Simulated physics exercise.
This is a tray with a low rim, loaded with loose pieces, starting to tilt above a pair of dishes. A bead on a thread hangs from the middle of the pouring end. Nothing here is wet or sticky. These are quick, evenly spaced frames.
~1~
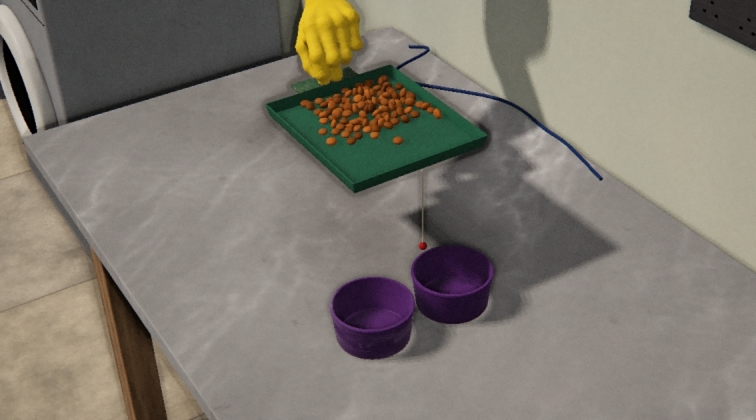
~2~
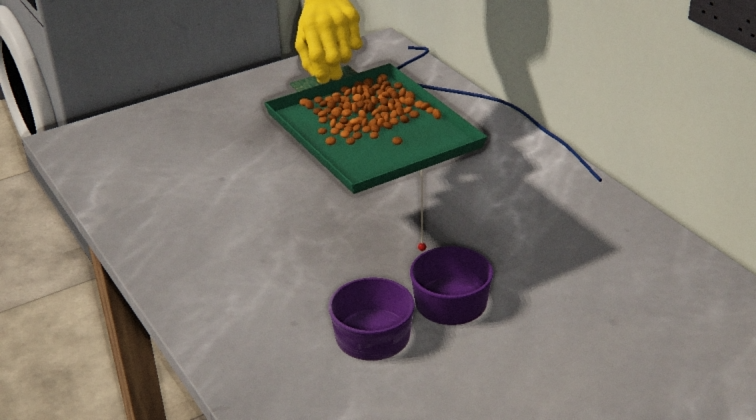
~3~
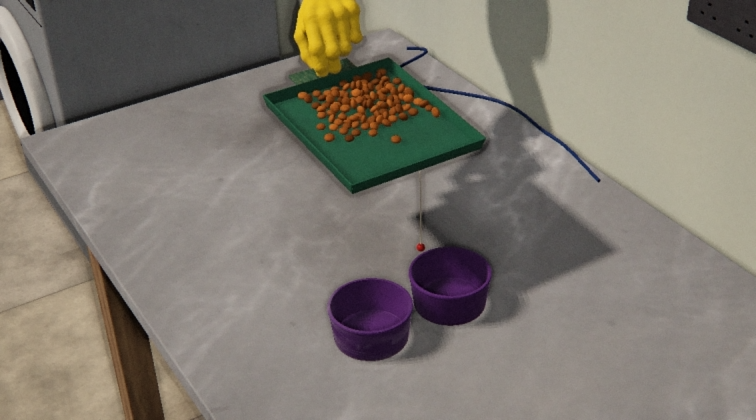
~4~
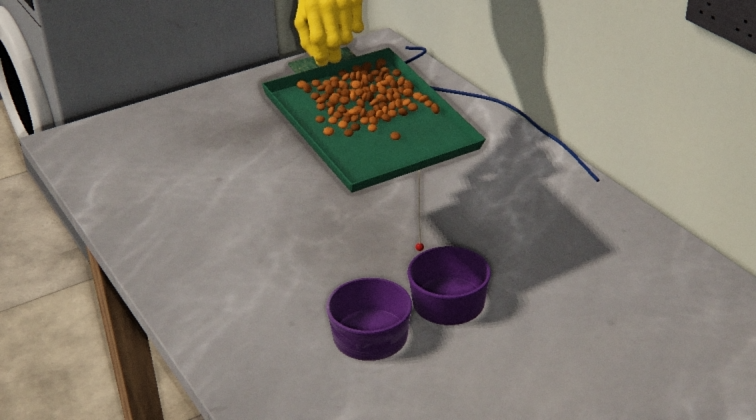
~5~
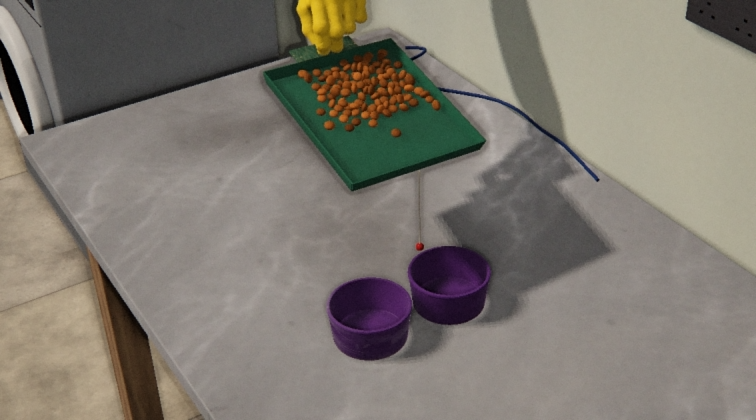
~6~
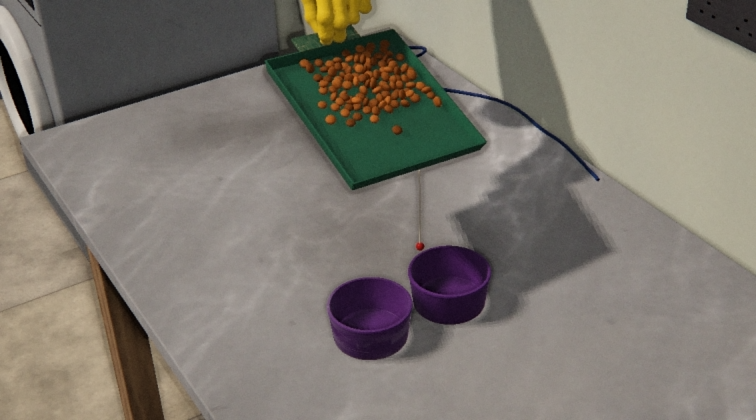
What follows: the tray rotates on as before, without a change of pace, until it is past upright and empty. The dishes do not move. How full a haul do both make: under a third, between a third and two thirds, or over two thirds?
In the dishes lies from one third to two thirds of it.
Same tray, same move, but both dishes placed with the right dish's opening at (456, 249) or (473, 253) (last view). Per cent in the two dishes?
About 50 and 80 per cent.
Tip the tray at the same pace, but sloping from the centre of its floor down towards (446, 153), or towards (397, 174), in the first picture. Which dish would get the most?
At the first place the dish on the right, at the second left.
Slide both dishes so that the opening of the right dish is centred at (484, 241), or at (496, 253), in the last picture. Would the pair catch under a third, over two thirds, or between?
First above two thirds, then over two thirds.
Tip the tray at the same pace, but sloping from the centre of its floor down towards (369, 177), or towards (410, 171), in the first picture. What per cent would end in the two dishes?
About 60 and 80 per cent.
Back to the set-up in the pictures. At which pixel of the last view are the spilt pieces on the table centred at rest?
Roughly at (508, 282).
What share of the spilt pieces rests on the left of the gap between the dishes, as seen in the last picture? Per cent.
Roughly 0 in a hundred.
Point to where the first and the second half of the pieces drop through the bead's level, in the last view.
First near (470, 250), later near (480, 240).
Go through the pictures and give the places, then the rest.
Corners of the pouring end at (354, 181) and (483, 135), level; middle of the load at (365, 106), bits of cat kibble; left dish at (395, 339); right dish at (475, 303); bead on its thread at (423, 246), in the first picture.
Corners of the pouring end at (354, 182) and (483, 136), level; middle of the load at (365, 106), in the second picture.
Corners of the pouring end at (353, 182) and (482, 137), tipped barely, lowest at the right corner; middle of the load at (363, 101), in the third picture.
Corners of the pouring end at (352, 182) and (481, 138), tipped a little, lowest at the right corner; middle of the load at (363, 93), in the fourth picture.
Corners of the pouring end at (353, 181) and (482, 139), tipped a little, lowest at the right corner; middle of the load at (364, 86), in the fifth picture.
Corners of the pouring end at (355, 181) and (483, 140), tipped clearly, lowest at the right corner; middle of the load at (366, 79); left dish at (392, 339); right dish at (472, 304), in the sixth picture.
Soon after the last picture, tray tipped steeply; most on the tray; a small part in the air.
A little later, tray tipped right over; about a third on the tray; about a quarter in the right dish; about a third outside both; a small part in the air.
Later still, tray tipped past a quarter turn; a stray few in the left dish; about half in the right dish; about half outside both.
At rest, tray tipped past a quarter turn; a stray few in the left dish; about half in the right dish; about half outside both.
